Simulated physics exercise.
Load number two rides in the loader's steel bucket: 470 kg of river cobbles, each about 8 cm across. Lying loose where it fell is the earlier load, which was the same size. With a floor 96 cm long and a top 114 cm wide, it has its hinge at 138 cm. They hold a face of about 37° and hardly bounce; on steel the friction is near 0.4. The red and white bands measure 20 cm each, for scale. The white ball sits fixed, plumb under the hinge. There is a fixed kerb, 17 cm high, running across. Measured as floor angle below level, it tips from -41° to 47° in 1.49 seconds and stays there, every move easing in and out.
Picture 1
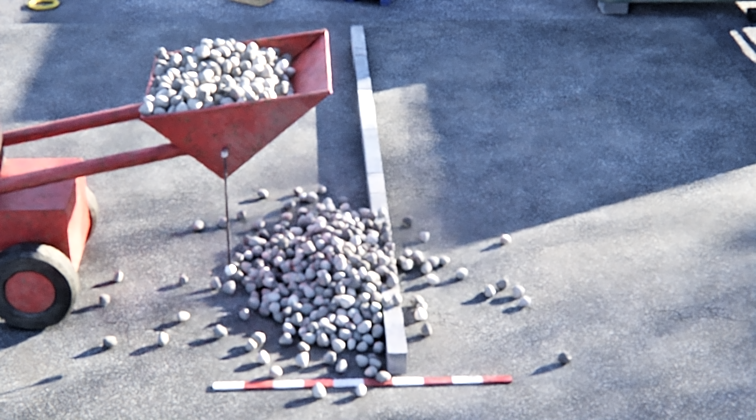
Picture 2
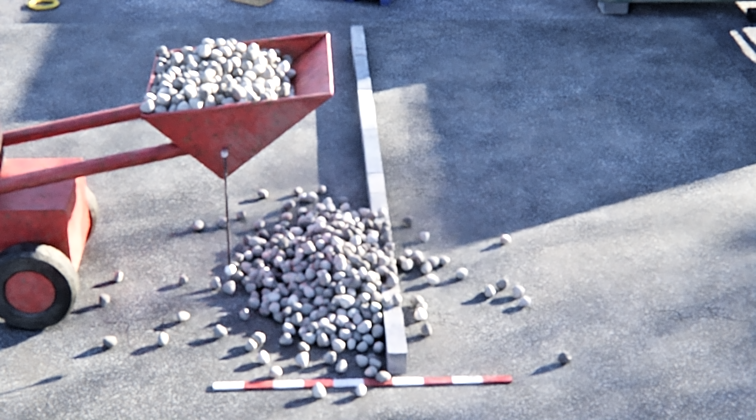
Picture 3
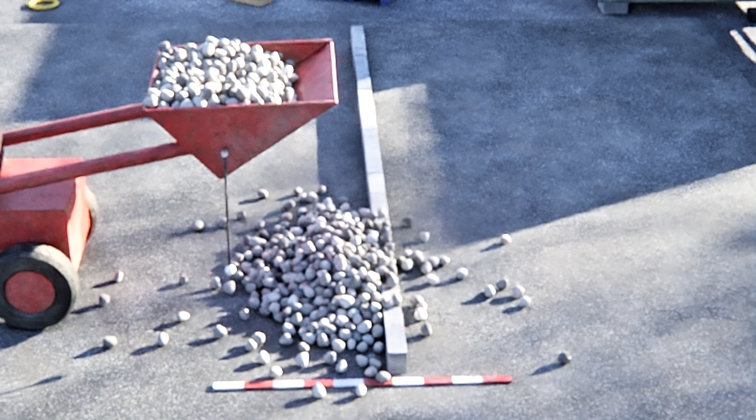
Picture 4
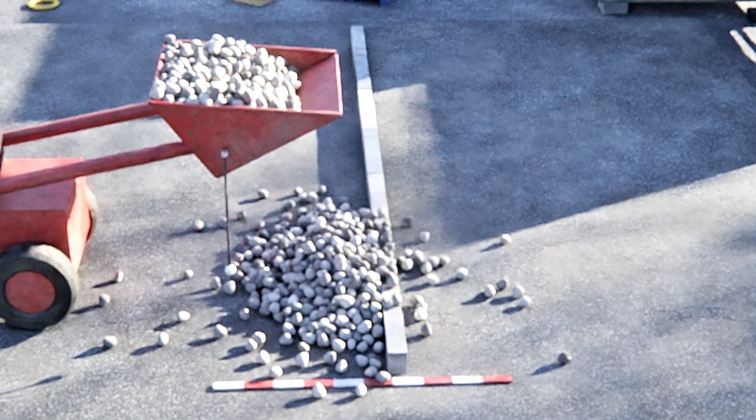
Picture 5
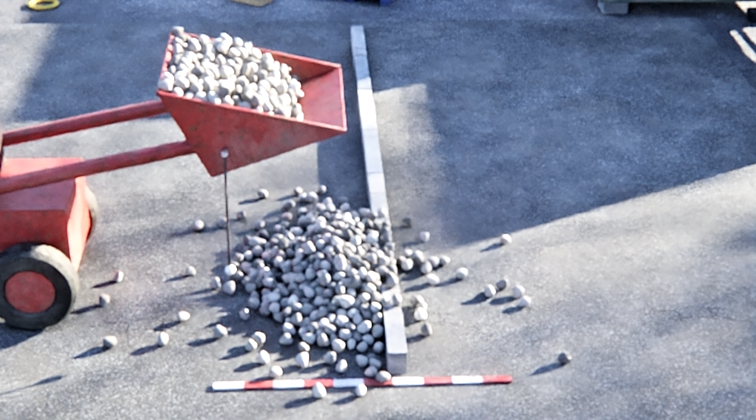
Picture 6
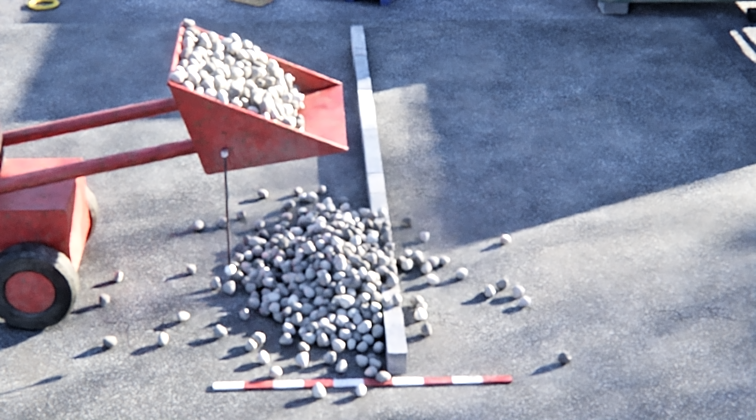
On sunlit grey tarmac, a red loader at the left holds a bucket of rounded stones above a loose pile heaped against a pale kerb. The bucket slowly tilts, its right-hand lip lowering and its left side rising, while the stones stay inside and the pile below lies still.
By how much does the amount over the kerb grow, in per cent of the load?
About 28 per cent.
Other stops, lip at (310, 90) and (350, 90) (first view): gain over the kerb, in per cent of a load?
First place: Roughly 10 %; second place: Roughly 45 %.
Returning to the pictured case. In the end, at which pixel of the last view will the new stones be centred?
I'd say close to (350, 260).
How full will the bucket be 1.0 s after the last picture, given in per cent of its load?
Around 25 in a hundred.
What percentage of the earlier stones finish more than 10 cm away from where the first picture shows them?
Roughly 20 percent.
Then, 0.5 s after the last picture the floor is at 33°; in per cent of one load, 96 in the bucket, 102 on this side of the kerb, 4 over the kerb; the foremost stones are at (500, 286).
Then, 1.0 s after the last picture the floor is at 47°; in per cent of one load, 24 in the bucket, 168 on this side of the kerb, 9 over the kerb; the foremost stones are at (504, 286).
Then, 1.3 s after the last picture the floor is at 47°; in per cent of one load, 0 in the bucket, 177 on this side of the kerb, 24 over the kerb; the foremost stones are at (533, 290).
Then, 3.9 s after the last picture the floor is at 47°; in per cent of one load, 0 in the bucket, 169 on this side of the kerb, 32 over the kerb; the foremost stones are at (596, 289). Net gain over the kerb, 28.
